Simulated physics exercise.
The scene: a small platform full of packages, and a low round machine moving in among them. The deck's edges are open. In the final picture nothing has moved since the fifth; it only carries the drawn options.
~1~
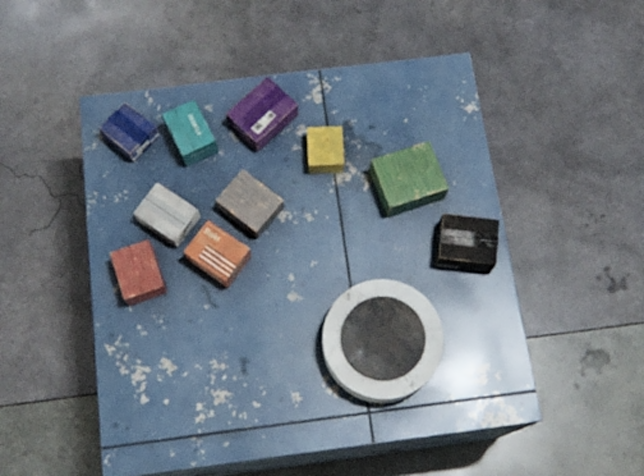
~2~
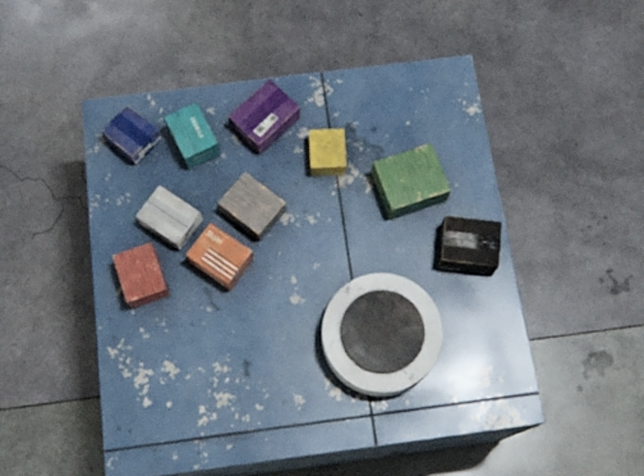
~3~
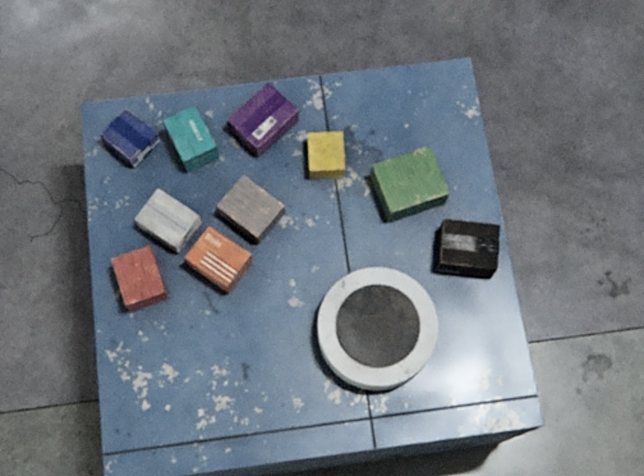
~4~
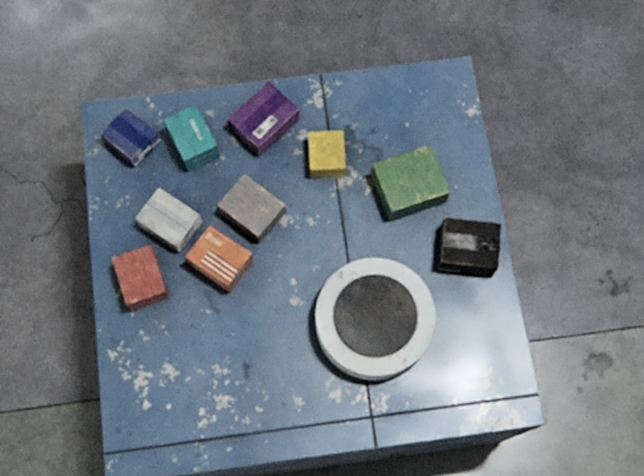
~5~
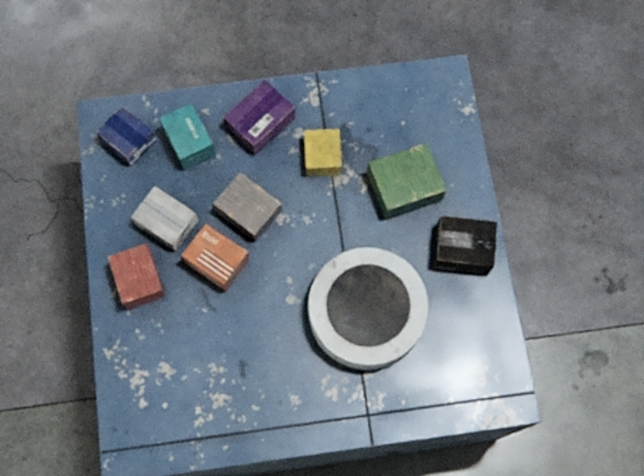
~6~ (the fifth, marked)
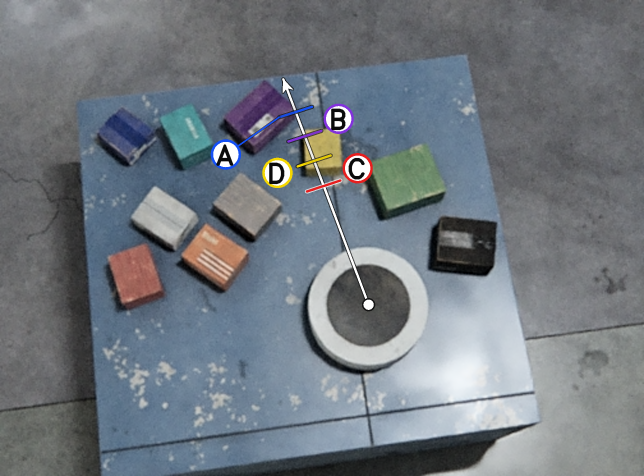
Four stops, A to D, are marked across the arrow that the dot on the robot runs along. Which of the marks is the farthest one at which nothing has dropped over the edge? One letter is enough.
At B, and not beyond.
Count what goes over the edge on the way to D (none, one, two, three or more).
In all, none.
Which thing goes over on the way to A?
The yellow crate goes over.
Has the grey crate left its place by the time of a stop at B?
By then, yes.
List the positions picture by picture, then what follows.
The first frame shows yellow crate (325, 150); purple parcel (262, 114); blue parcel (130, 132).
The second frame shows robot (382, 335); turquoise box (193, 136).
The third frame shows robot (377, 329); orange box (219, 260).
The fourth frame shows robot (374, 319); green crate (410, 183).
The fifth frame shows robot (368, 309); red crate (137, 277); yellow crate (323, 153); purple parcel (260, 117).
On the copy, A at (296, 112); B at (305, 136); C at (324, 186); D at (314, 161); the arrow from (369, 305) to (283, 79); the white dot at (369, 305).
On B. First, robot (344, 246); black box (465, 246); purple parcel (260, 117).
Then, robot (321, 185); yellow crate (314, 117); green crate (411, 177).
Finally, robot (305, 143); yellow crate (310, 76); purple parcel (246, 100); nothing has fallen.
By contrast, A drops the yellow crate; C is safe but short; D is safe but short.
